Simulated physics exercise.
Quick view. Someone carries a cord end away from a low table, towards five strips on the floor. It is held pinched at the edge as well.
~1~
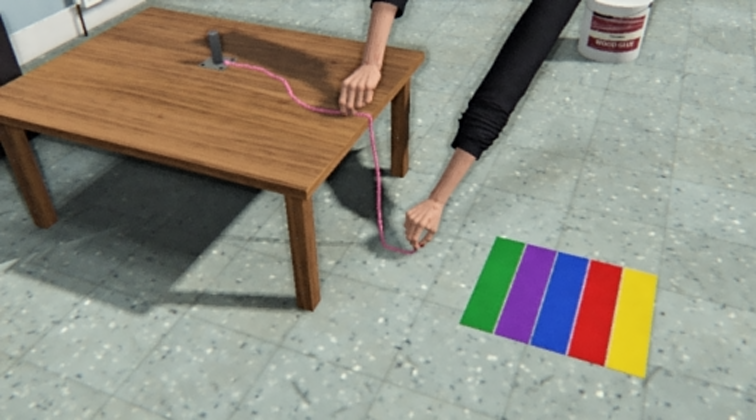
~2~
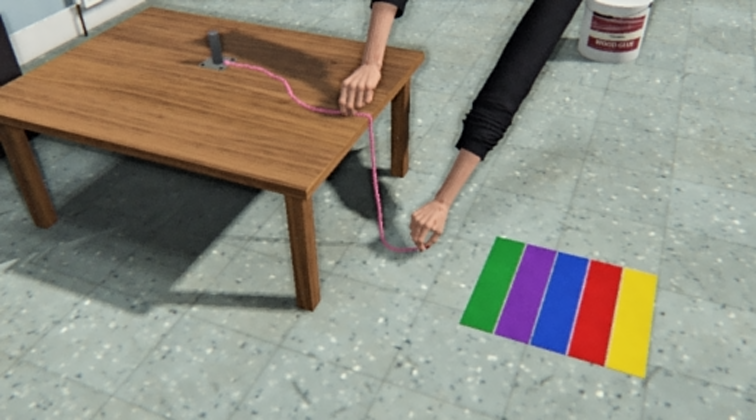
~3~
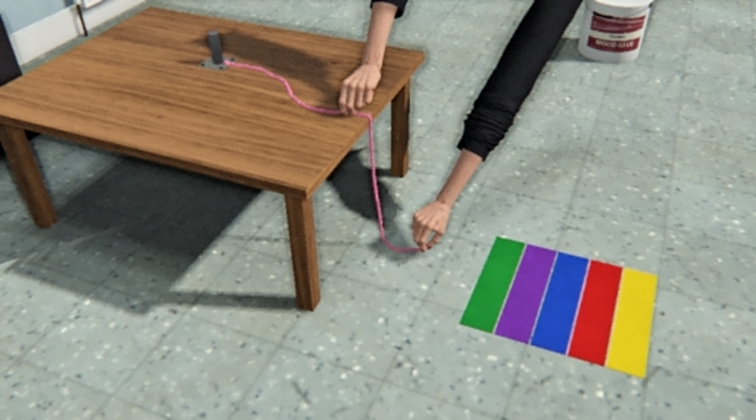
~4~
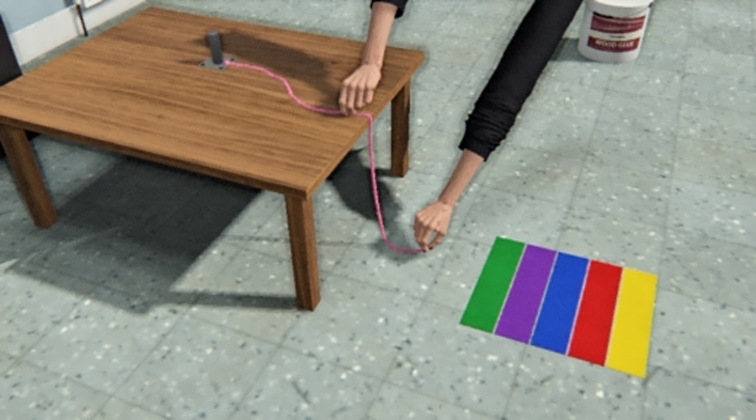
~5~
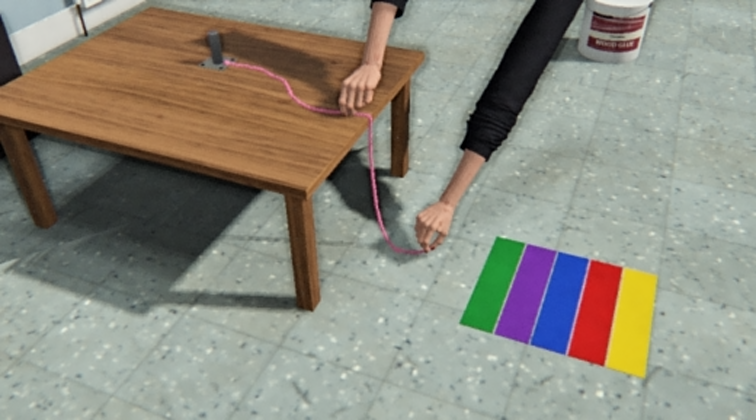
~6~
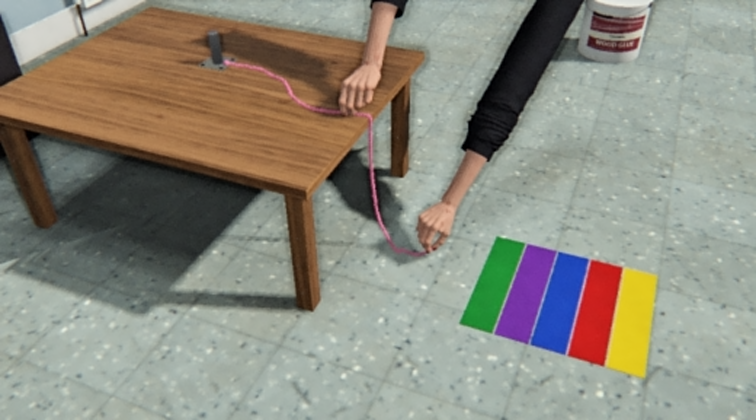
The footage shows one hand pinching a pink cord at the edge of a low wooden table while another holds its end near the floor, shifting it slightly right, towards five coloured strips, then barely moving.
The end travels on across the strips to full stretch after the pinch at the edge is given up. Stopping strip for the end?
Purple.
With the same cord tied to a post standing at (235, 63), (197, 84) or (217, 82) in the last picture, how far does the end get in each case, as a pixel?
The first try gives (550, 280), the second (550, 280) and the third (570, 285).
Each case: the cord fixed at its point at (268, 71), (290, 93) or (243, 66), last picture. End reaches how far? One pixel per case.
Those spots come out as (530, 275), (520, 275) and (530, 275).
Soon after, end near (478, 262); short of the strips.
After that, end near (512, 271); over green.
At the stop, end near (533, 276); over purple. It halts on the purple strip.
